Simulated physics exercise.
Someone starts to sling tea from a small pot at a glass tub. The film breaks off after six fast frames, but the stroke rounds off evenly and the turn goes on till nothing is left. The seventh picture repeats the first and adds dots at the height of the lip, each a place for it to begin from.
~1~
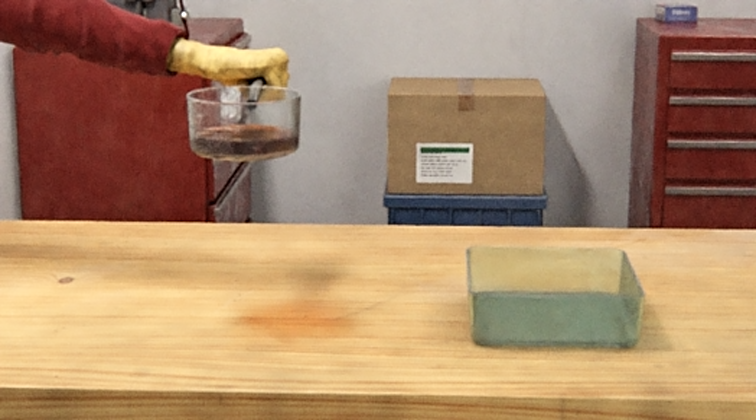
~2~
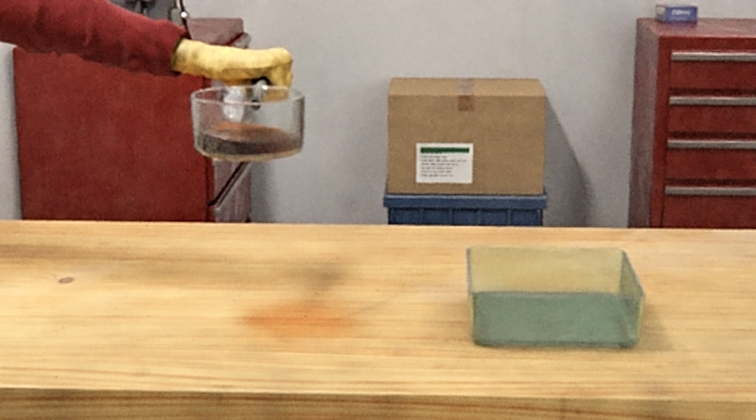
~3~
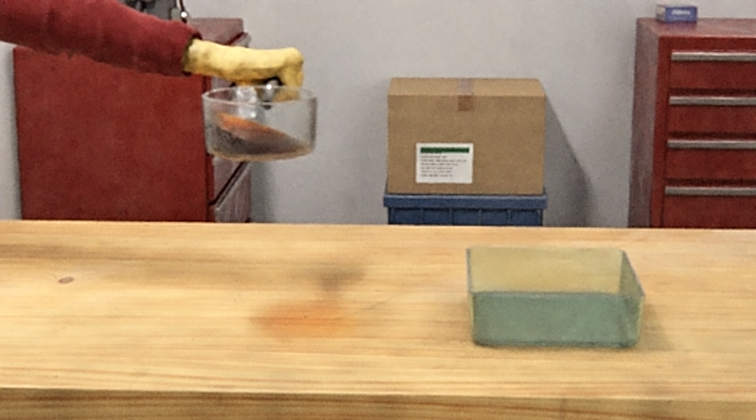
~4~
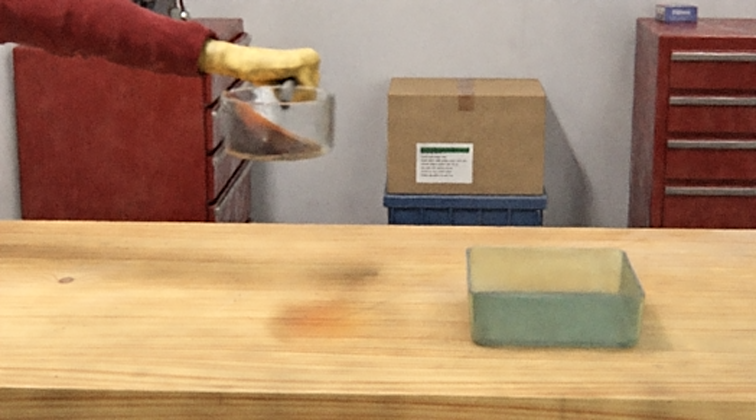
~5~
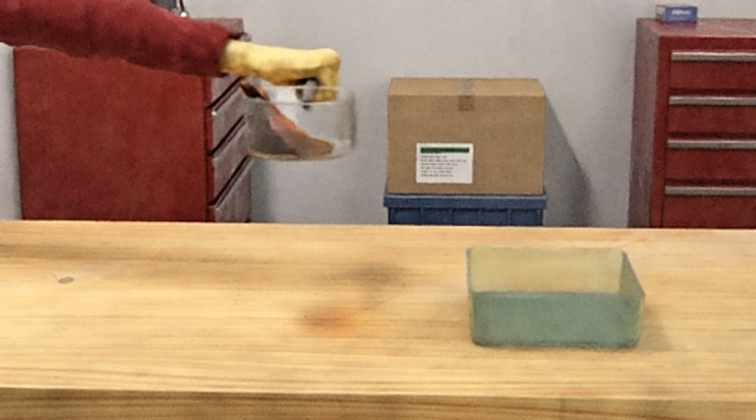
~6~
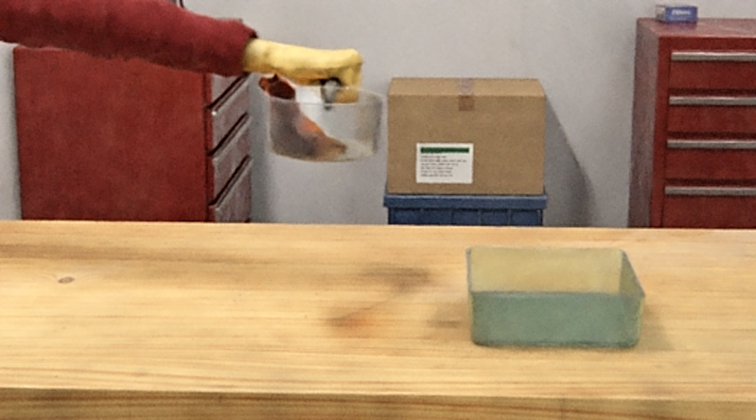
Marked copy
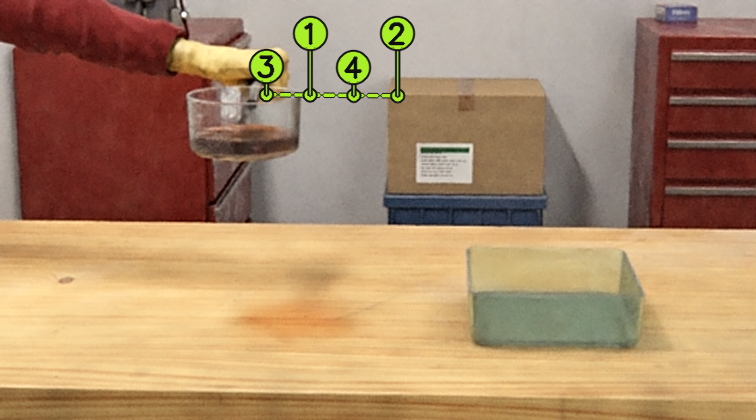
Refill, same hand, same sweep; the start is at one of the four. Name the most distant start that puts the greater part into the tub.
Place 4.
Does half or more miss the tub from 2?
No, that is safe.
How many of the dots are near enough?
Two.
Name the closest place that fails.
Here it is place 1.
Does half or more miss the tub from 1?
Yes, that goes wrong.
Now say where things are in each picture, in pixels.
Upright, lip at (298, 94); tub from (470, 343) to (640, 346); nothing has left yet.
Upright, lip at (302, 95); nothing has left yet.
Upright, lip at (314, 95); nothing has left yet.
Upright, lip at (332, 95); nothing has left yet.
Upright, lip at (355, 95); tea is over the rim, down to (262, 94).
Tipped about 2°, lip at (379, 97); tea is over the rim, down to (292, 93).
On the marked copy, 1 at (310, 95); 2 at (397, 95); 3 at (266, 94); 4 at (353, 95).
Choosing 1, about 28 % lands in the tub, 55 % falls short and 17 % goes beside or beyond.
Choosing 2, about 66 % lands in the tub, 4 % falls short and 30 % goes beside or beyond.
Choosing 3, about 21 % lands in the tub, 70 % falls short and 10 % goes beside or beyond.
Choosing 4, about 67 % lands in the tub, 10 % falls short and 22 % goes beside or beyond.
